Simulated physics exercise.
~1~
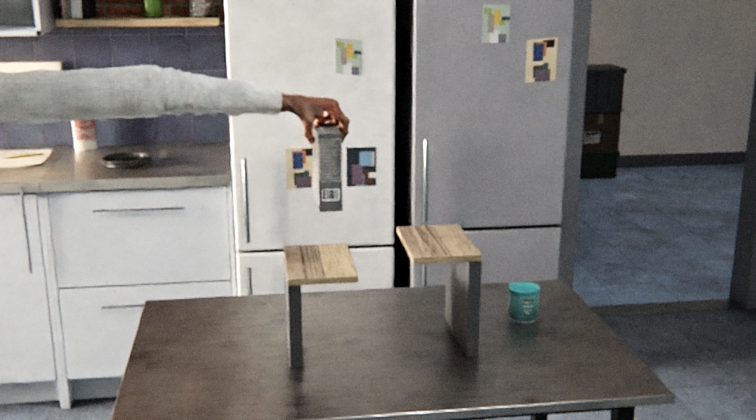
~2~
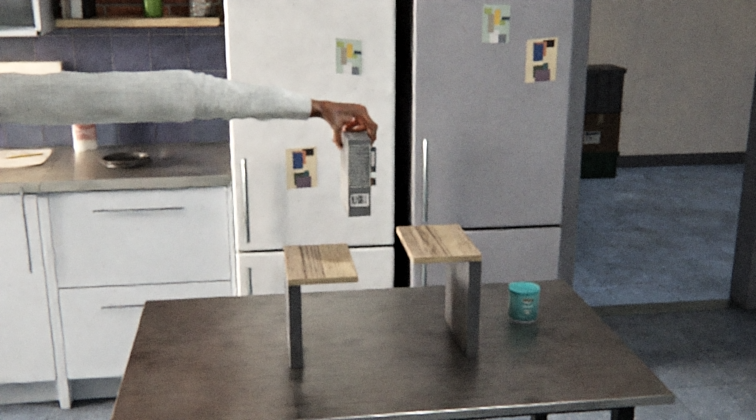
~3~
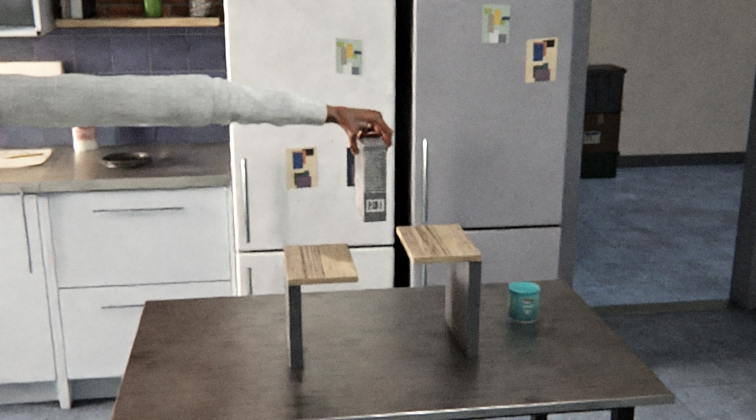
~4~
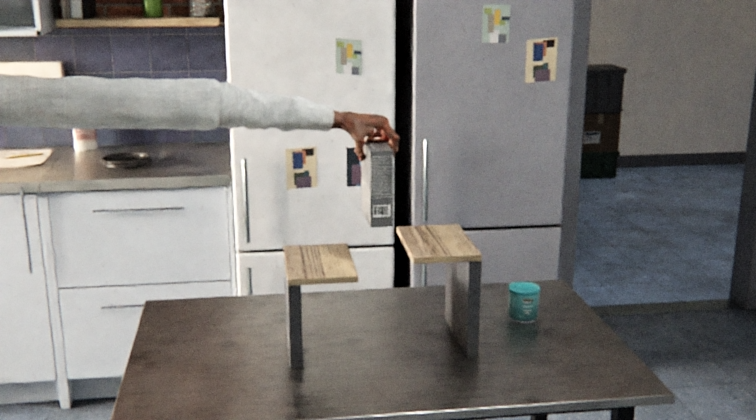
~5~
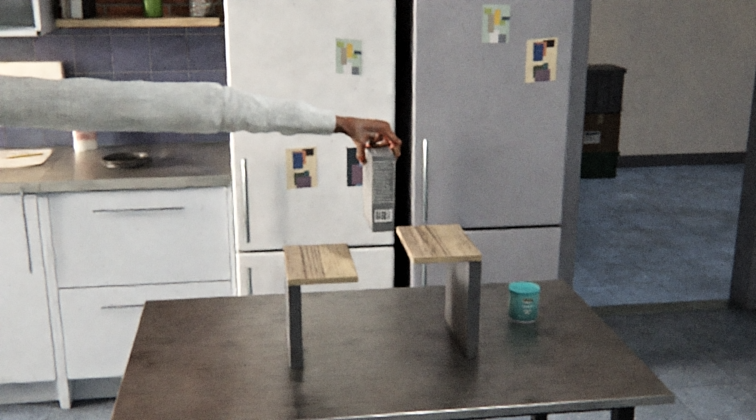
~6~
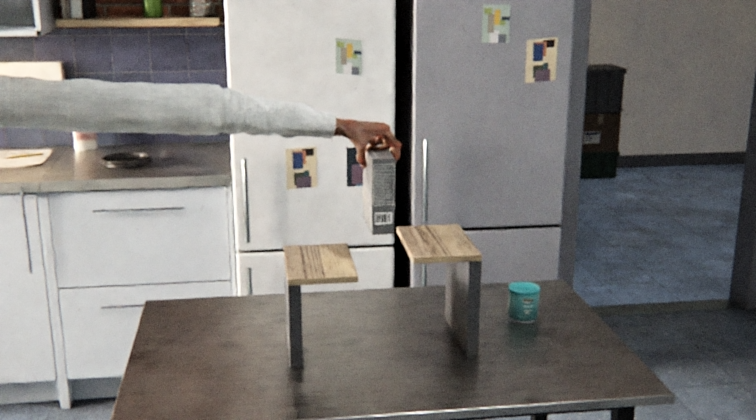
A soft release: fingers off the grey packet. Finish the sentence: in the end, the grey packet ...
In the end, the grey packet is on the table below the gap.
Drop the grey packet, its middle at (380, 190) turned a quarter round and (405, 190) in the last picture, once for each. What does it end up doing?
So, first time round it does not get through, then next time it makes it through.
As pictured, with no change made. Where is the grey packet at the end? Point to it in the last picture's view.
End position, last frame: About (379, 308).
Then, 0.20 s after the last picture, grey packet slid a little near (379, 210).
Then, 0.30 s after the last picture, grey packet slid about its own width near (379, 268).
Then, 0.40 s after the last picture, grey packet slid well along near (379, 304).
At rest, moved from the start, grey packet; turquoise tin in place. Seen from the same camera at the end, grey packet near (379, 308). The packet goes down the gap.
